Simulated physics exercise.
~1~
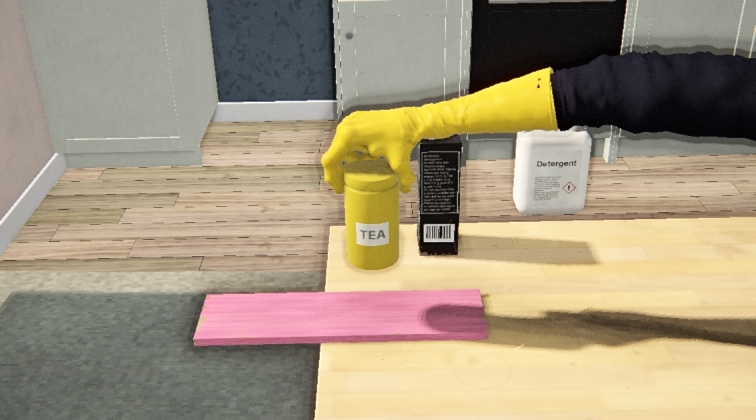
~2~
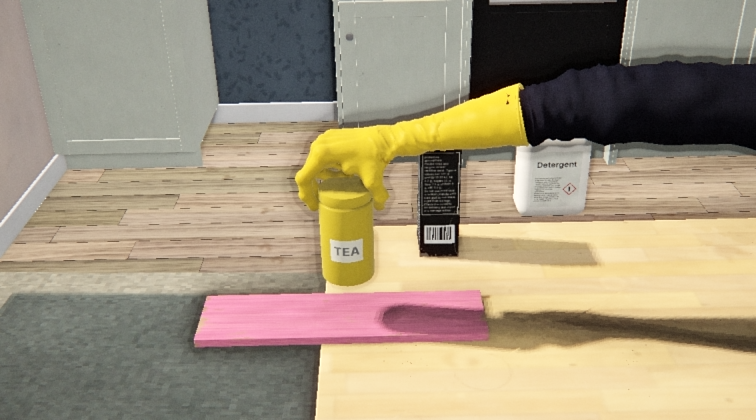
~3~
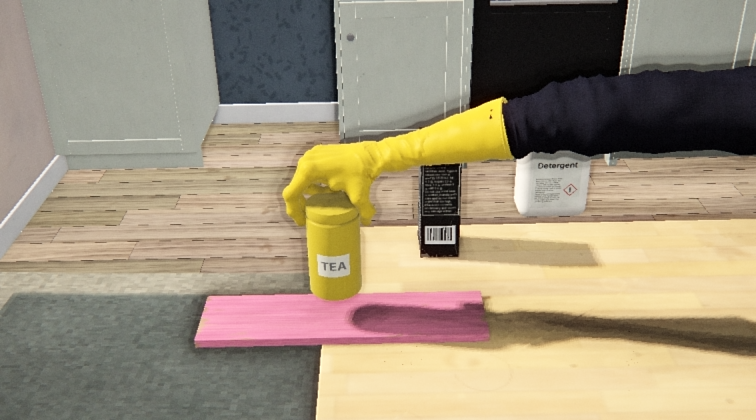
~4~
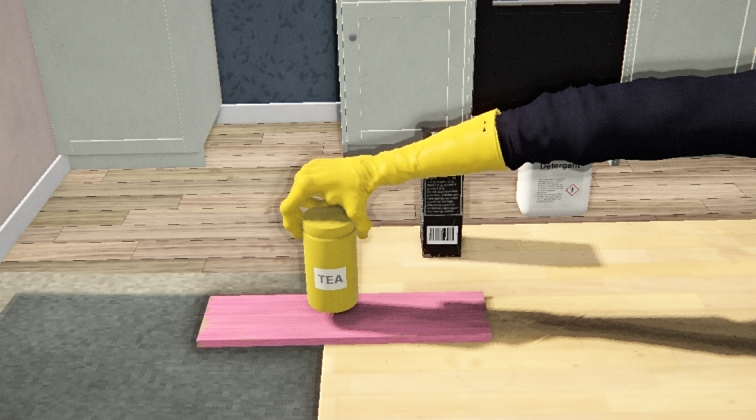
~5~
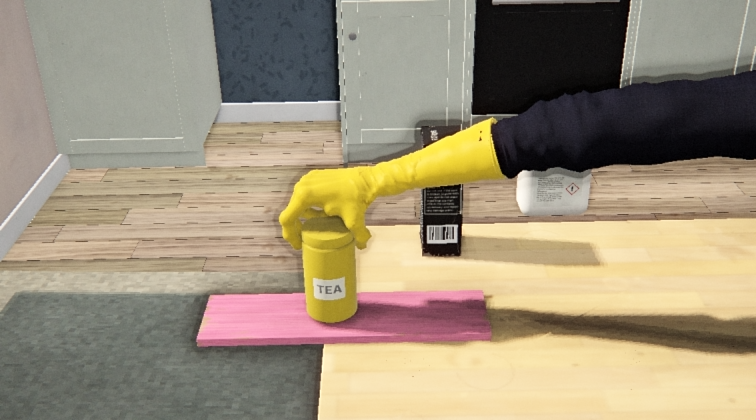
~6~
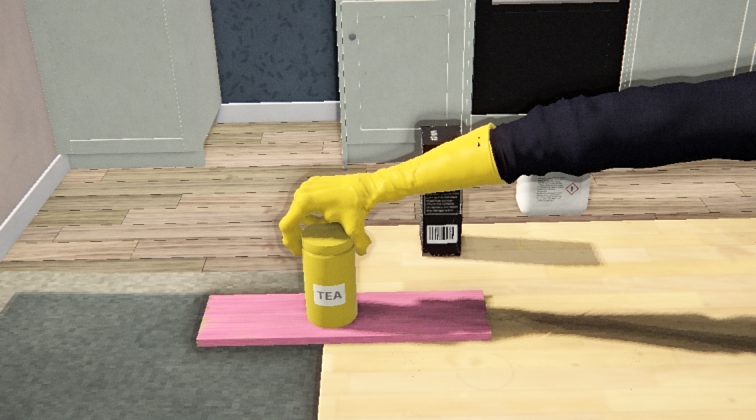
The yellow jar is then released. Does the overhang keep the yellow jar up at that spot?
Yes.
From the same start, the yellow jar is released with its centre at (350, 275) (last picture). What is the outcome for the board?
It stays put.
Then, 0.40 s after the last picture, nothing has stirred.
Then, 1.10 s after the last picture, yellow jar resting near (330, 275).
At rest, all 3 in place. Seen from the same camera at the end, yellow jar near (330, 275). The board keeps its balance.
